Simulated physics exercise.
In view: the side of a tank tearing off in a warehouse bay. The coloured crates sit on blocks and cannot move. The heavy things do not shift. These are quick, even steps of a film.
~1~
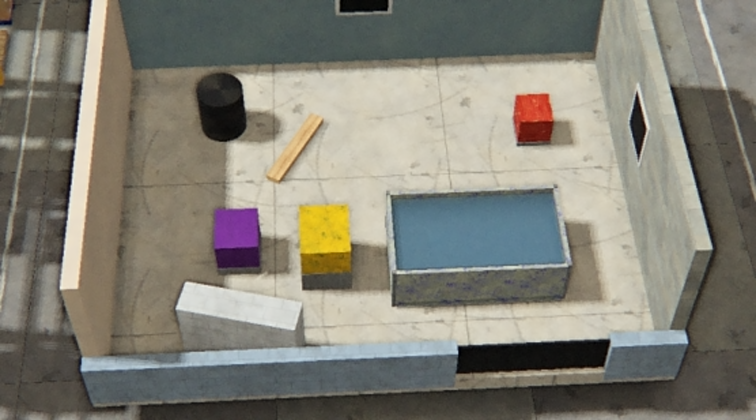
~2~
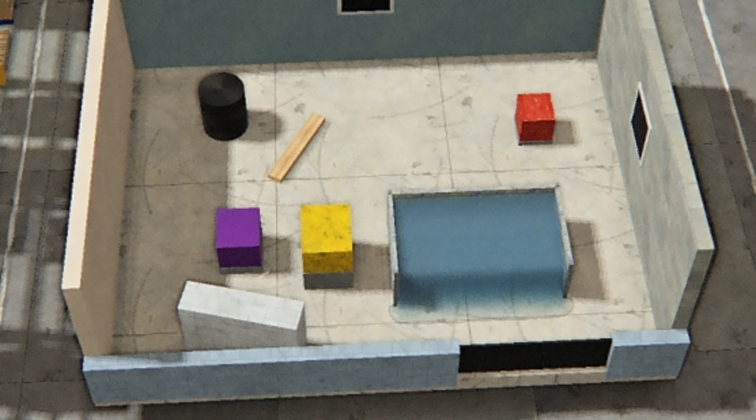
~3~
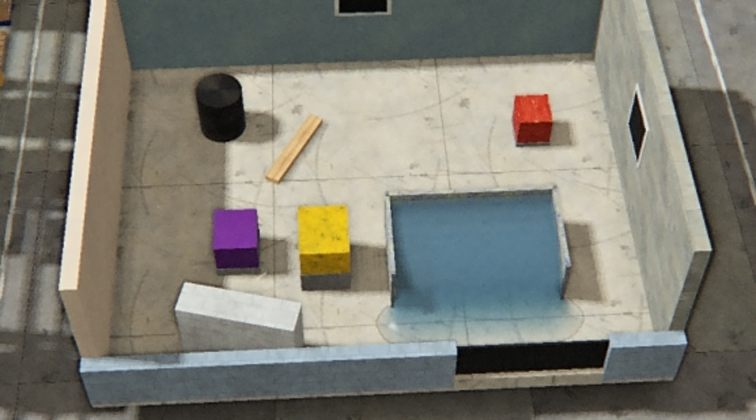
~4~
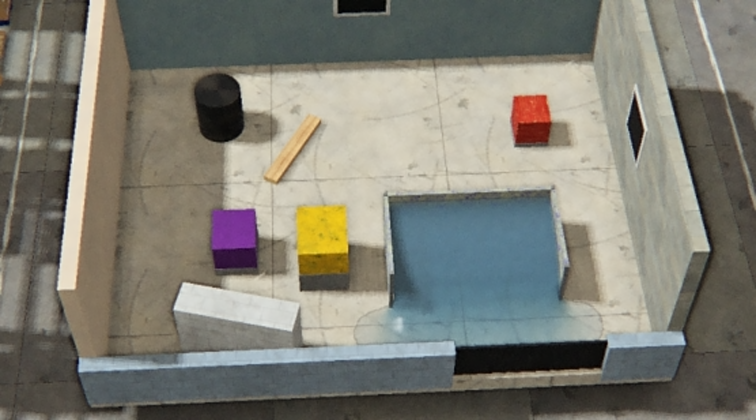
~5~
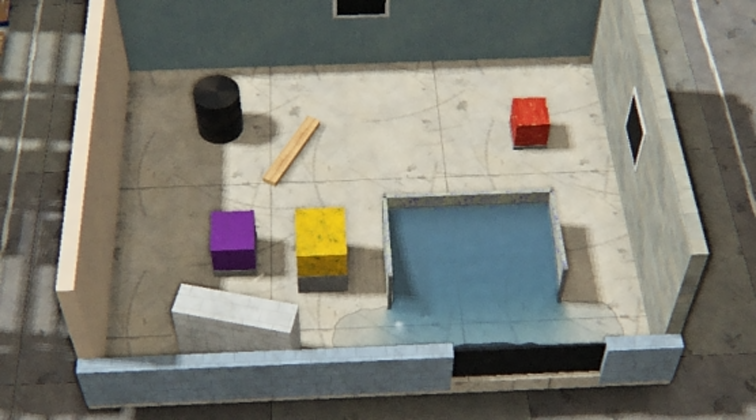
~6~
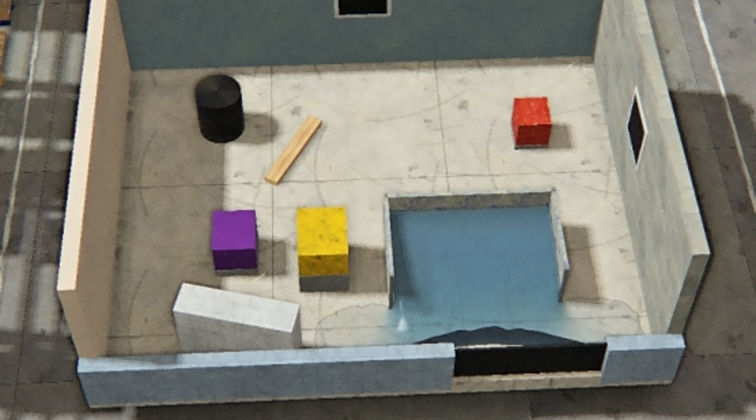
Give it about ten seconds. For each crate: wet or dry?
In the end: The purple crate is soaked; the red crate is soaked; the yellow crate keeps dry.
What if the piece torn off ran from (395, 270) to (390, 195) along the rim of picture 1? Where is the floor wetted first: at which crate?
That is the crate marked yellow.
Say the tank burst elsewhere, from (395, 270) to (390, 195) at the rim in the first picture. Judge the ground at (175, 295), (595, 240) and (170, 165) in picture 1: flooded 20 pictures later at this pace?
In that order: Under water, not flooded, awash.
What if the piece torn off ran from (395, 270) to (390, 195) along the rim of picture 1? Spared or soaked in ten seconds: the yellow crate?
In short: Yellow takes water.
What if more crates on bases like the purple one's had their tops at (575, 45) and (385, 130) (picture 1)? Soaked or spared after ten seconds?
As listed: Gets wet, escapes it.
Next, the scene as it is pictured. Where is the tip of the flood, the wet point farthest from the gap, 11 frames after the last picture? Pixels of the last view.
Close to (105, 383).
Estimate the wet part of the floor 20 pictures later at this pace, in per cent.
About 55 per cent.
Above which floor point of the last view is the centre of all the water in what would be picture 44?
At about (414, 245).
A moment on, water covers 15 % of the floor; the purple crate not reached, the red crate not reached, the yellow crate not reached.
Next, water covers 30 % of the floor; the purple crate water round its plinth, the red crate not reached, the yellow crate water round its plinth.
Then, water covers 55 % of the floor; the purple crate water round its plinth, the red crate water round its plinth, the yellow crate water round its plinth.
Later, water covers 85 % of the floor; the purple crate water round its plinth, the red crate water round its plinth, the yellow crate water round its plinth.
In the end, water covers 100 % of the floor; the purple crate was topped, the red crate was topped, the yellow crate stayed above the water.
